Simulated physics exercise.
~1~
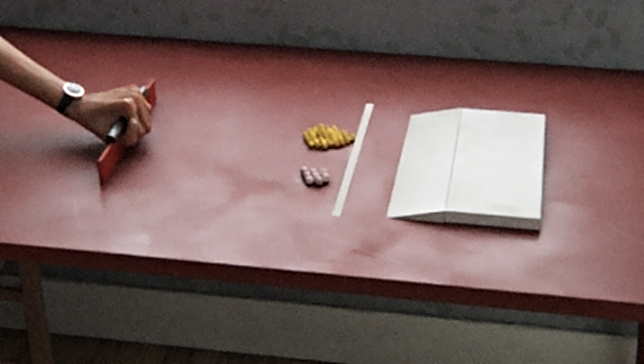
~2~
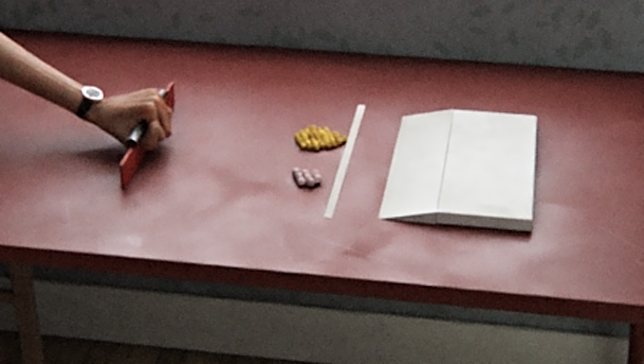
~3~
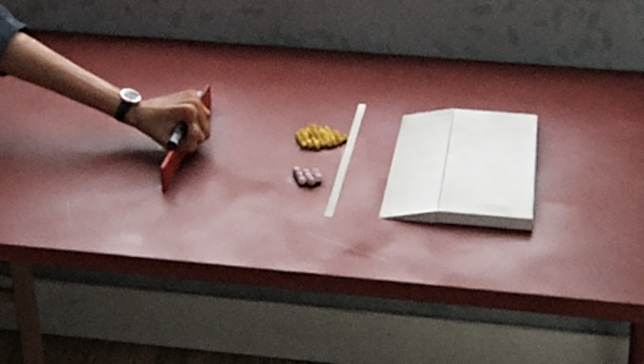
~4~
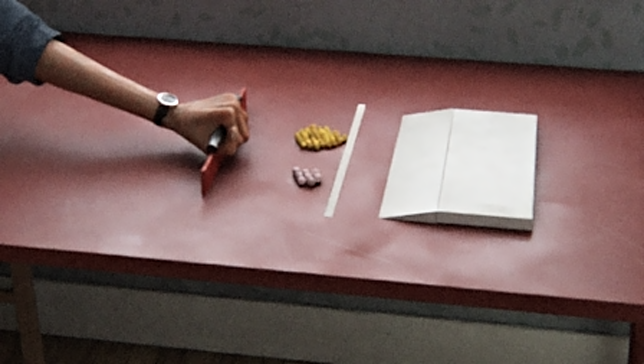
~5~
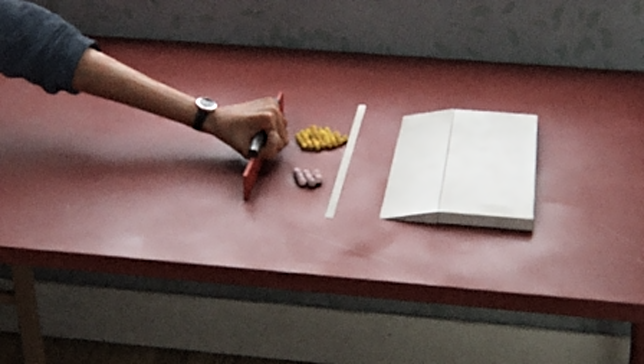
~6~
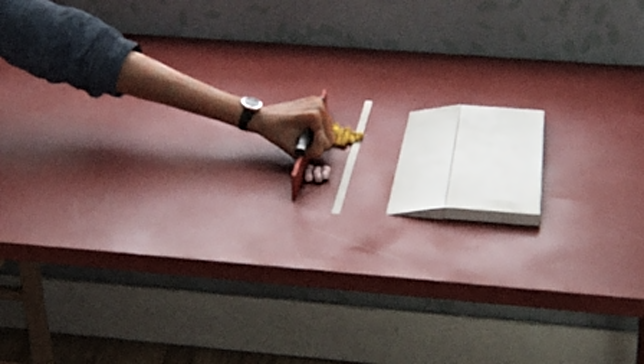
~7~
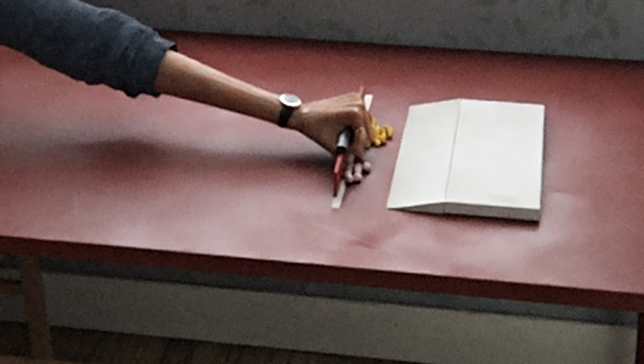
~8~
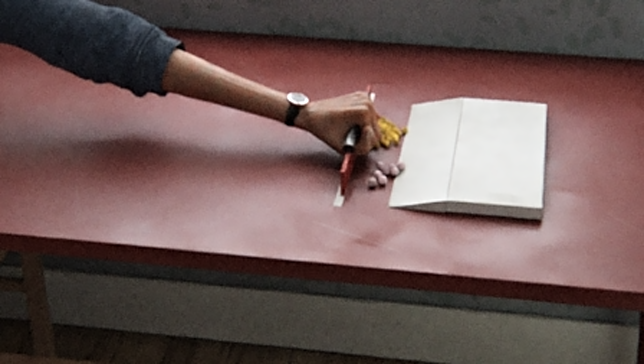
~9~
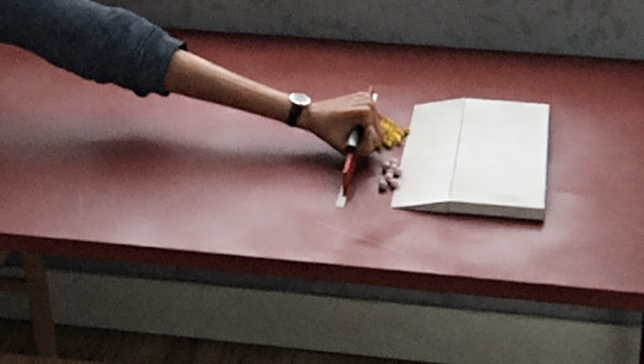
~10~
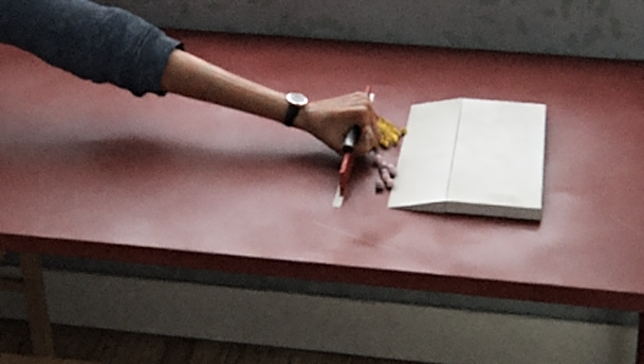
A hand with a wristwatch, its arm in a dark sleeve, holds a red scraper upright at the left of a dull red table, seen from above the front edge in a slightly swaying view. To the right lie a yellow heap, a smaller pinkish pile nearer the viewer, a white tape strip and a white slab with a sloping left edge. The hand slides the scraper steadily right, reaches both piles and pushes them over the tape. The scraper stops at the tape, and the pieces slide slightly onward. Both piles come to rest just short of the slab.
